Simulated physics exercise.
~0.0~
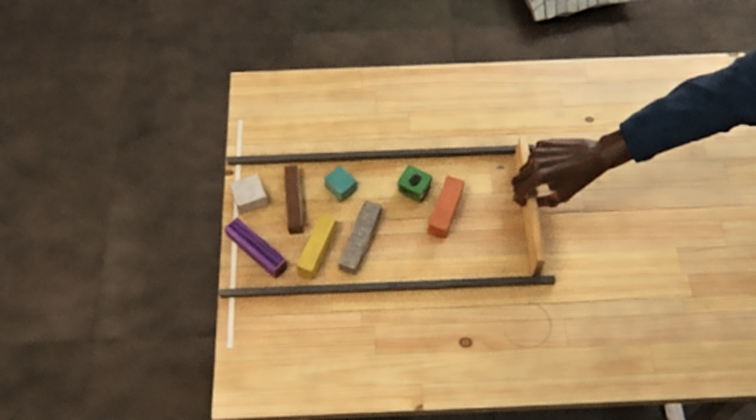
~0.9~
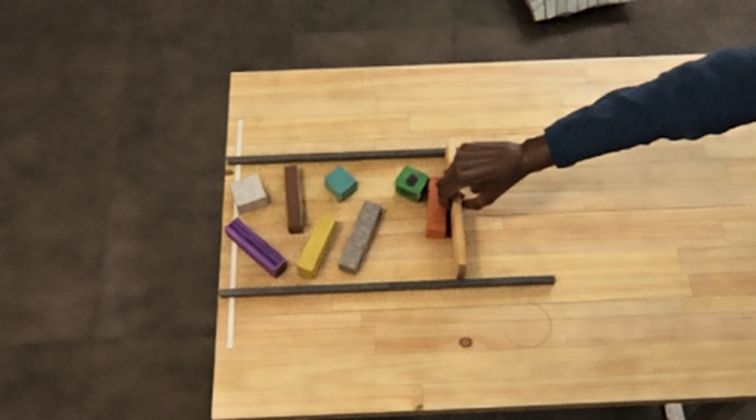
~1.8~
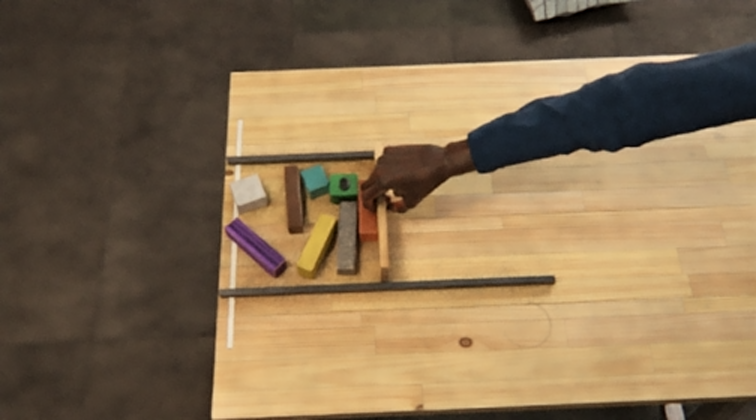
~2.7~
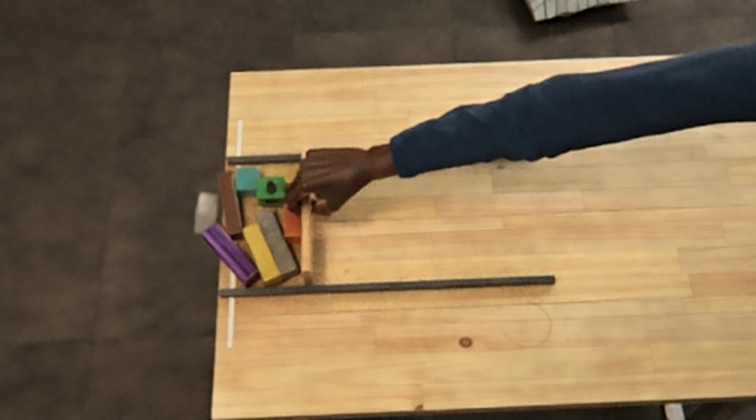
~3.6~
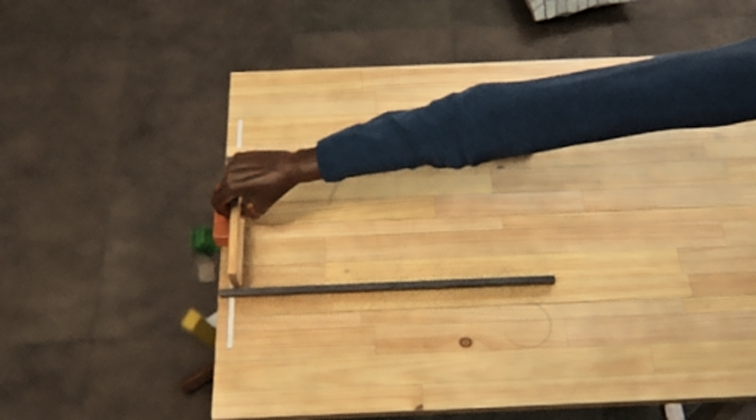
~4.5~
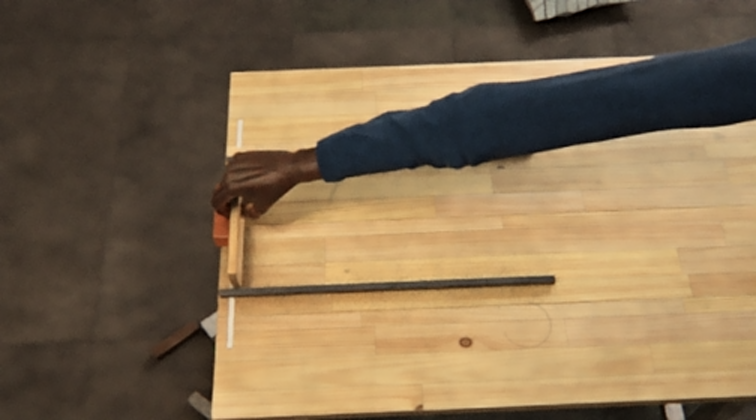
At the start, a hand holds an upright wooden board at the right of eight small coloured blocks, which lie between two dark rails on a wooden table. The hand slides the board left, and it meets the orange bar first. It then gathers the green, turquoise and grey pieces, crowding them toward the others. Soon the whole cluster is shoved across the white tape, with the white block and purple stick pushed out over the table's left edge. The board stops at the tape as pieces tumble toward the floor. Finally, only the orange bar remains, resting against the board at the edge.
